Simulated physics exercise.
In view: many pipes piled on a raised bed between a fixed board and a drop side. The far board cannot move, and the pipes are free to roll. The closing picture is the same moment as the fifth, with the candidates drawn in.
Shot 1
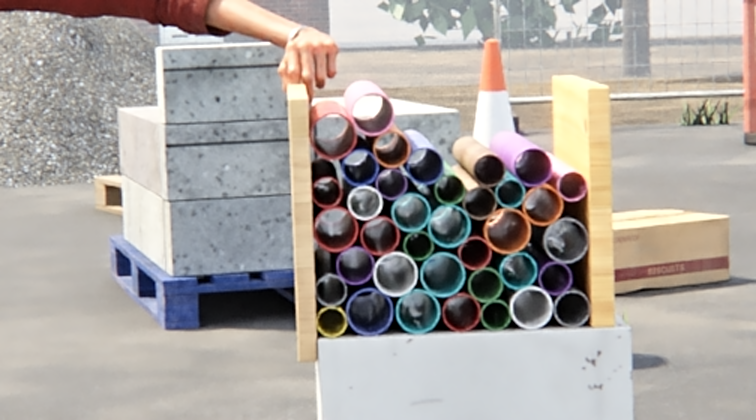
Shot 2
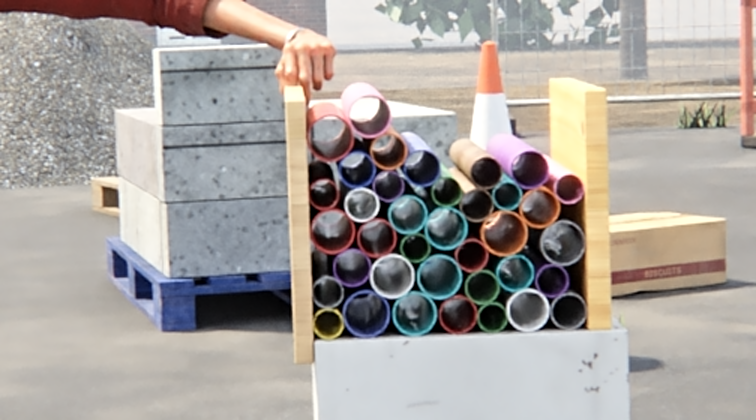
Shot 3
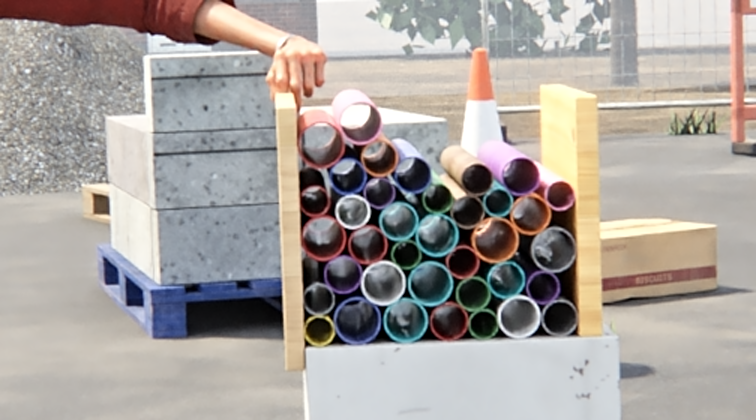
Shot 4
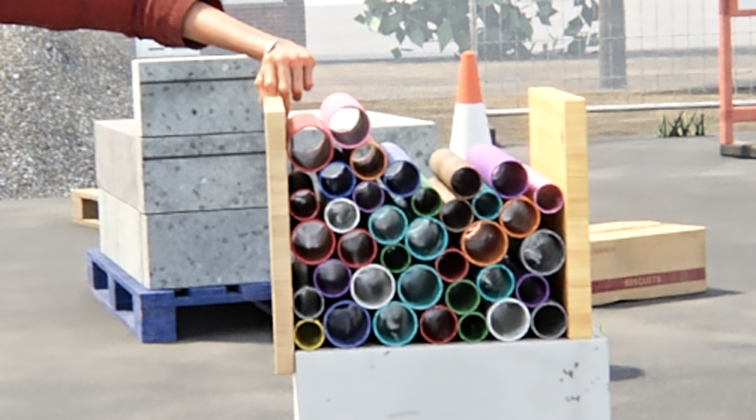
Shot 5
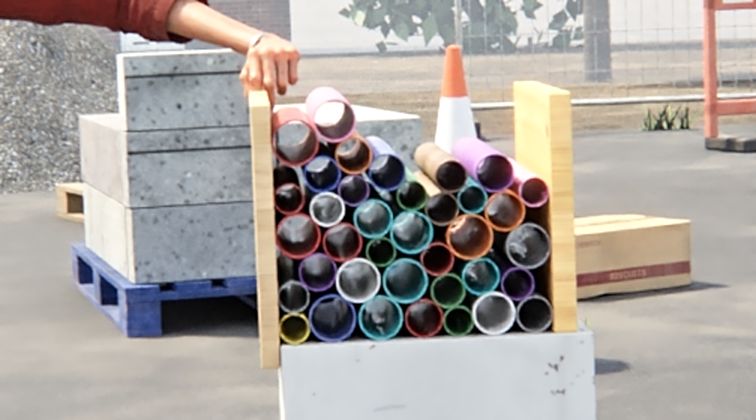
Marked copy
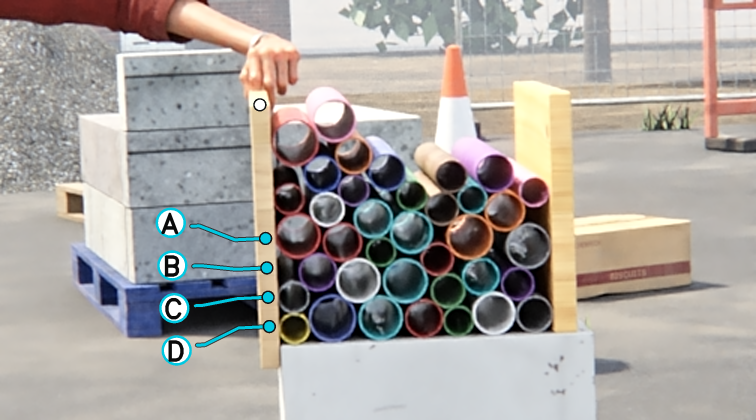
On a paved outdoor yard with a gravel heap, wire fencing and an orange-and-white cone behind, the view faces the open ends of stacked pipes. Pink, purple, turquoise, orange, green and white pipes sit between two upright wooden boards on a pale grey block, with concrete blocks on a blue pallet at left and a cardboard box at right. A red-sleeved arm keeps its hand on the left board while the whole scene shifts slightly left as the camera moves, the pipes showing no clear movement among themselves.
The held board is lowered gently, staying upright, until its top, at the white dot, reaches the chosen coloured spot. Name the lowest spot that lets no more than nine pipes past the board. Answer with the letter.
Stop at C.
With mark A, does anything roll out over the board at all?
Yes.
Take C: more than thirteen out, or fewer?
At C, fewer than thirteen.
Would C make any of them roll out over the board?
At C: Yes.
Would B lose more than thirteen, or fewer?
It loses fewer than thirteen.
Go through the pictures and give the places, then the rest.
The first picture shows a turquoise pipe (518, 271); a turquoise pipe (450, 226); a green pipe (450, 190).
The second picture shows a green pipe (447, 192); a turquoise pipe (507, 196).
The third picture shows a purple pipe (521, 176); side board (290, 221).
The fourth picture shows a yellow pipe (309, 334); a white pipe (509, 320).
The fifth picture shows a purple pipe (318, 272); a turquoise pipe (481, 276); a turquoise pipe (412, 232).
On the marked copy, A at (265, 239); B at (266, 268); C at (268, 297); D at (269, 327); the white dot at (260, 105).
With C. Early on, top of the board (273, 186).
Further on, top of the board (277, 279).
At the end, top of the board (278, 296), eight out over the board.
As for the rest, A about five out over the board; B about five out over the board; D more than nine out over the board.
